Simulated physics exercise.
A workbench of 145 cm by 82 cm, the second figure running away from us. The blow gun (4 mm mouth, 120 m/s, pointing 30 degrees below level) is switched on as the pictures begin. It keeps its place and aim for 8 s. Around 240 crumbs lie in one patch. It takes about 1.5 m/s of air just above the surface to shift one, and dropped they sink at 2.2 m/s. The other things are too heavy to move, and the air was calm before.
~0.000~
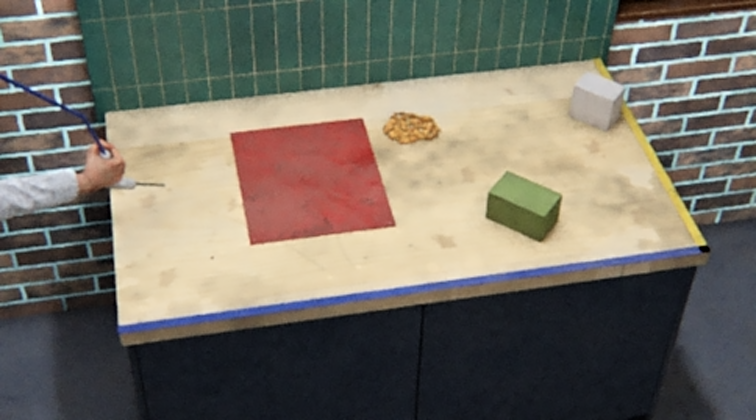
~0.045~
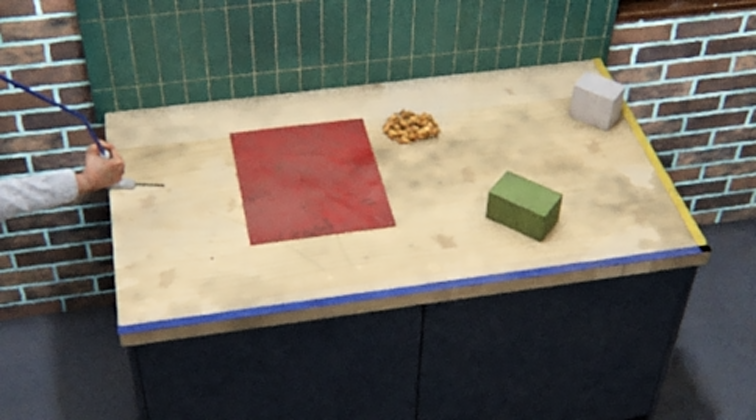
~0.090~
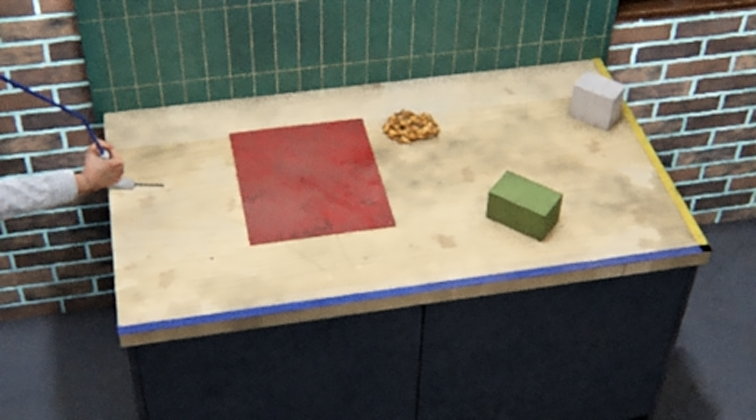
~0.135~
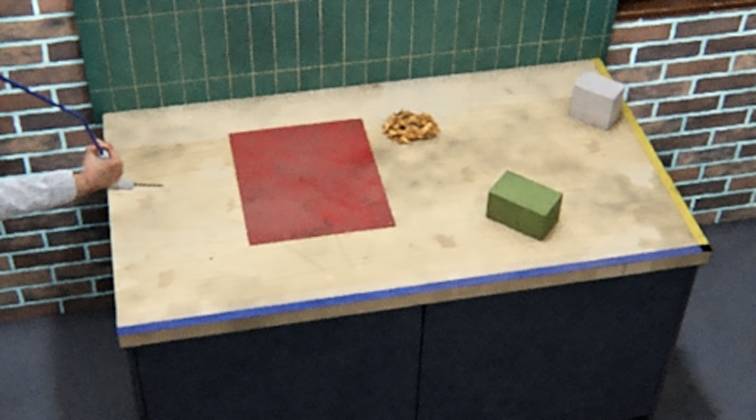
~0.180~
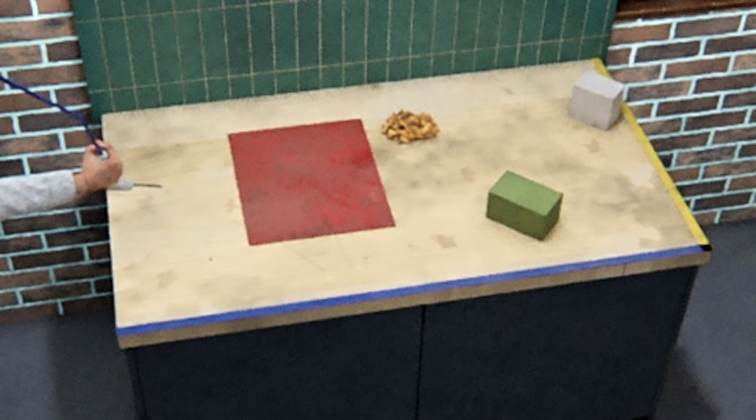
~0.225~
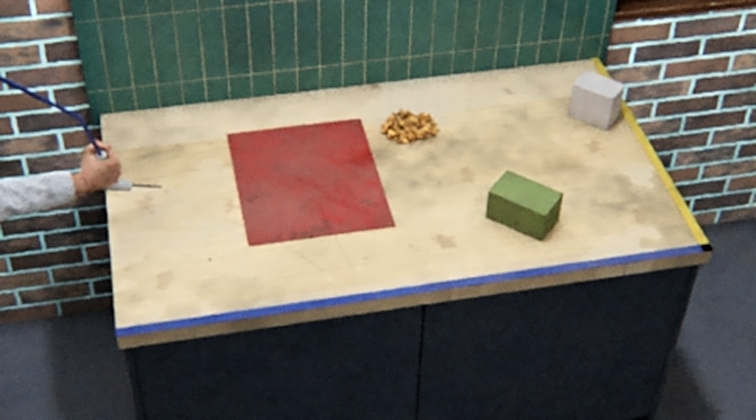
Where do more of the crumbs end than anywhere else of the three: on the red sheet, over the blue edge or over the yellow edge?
The yellow one.
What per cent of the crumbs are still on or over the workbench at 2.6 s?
Near 2 %.
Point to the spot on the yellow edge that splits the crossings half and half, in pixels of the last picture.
Near (608, 73).
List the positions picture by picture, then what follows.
The middle of the crumbs is near (411, 130), none has stirred yet and the mouth of the blow gun is at (164, 185), in the first frame.
The middle of the crumbs is near (411, 128), none has stirred yet, the red sheet is centred on (310, 178), the yellow edge is centred on (651, 147) and the blue edge is centred on (428, 292), in the second frame.
The middle of the crumbs is near (411, 128), none has stirred yet, the top of a block is at (526, 192) and the top of a block is at (600, 85), in the third frame.
The middle of the crumbs is near (410, 128) and none has stirred yet, in the fourth frame.
The middle of the crumbs is near (410, 128) and none has stirred yet, in the fifth frame.
The middle of the crumbs is near (409, 128) and none has stirred yet, in the sixth frame.
After 1.6 s the count stands so, 0 % are on the red sheet, 86 % over the yellow edge and 0 % over the blue edge; the middle of those still in play is near (599, 86).
After 2.6 s the count stands so, 0 % are on the red sheet, 98 % over the yellow edge and 0 % over the blue edge.
After 4.4 s the count stands so, 0 % are on the red sheet, 99 % over the yellow edge and 0 % over the blue edge.
After 8.0 s, at the end, 0 % are on the red sheet, 100 % over the yellow edge and 0 % over the blue edge.
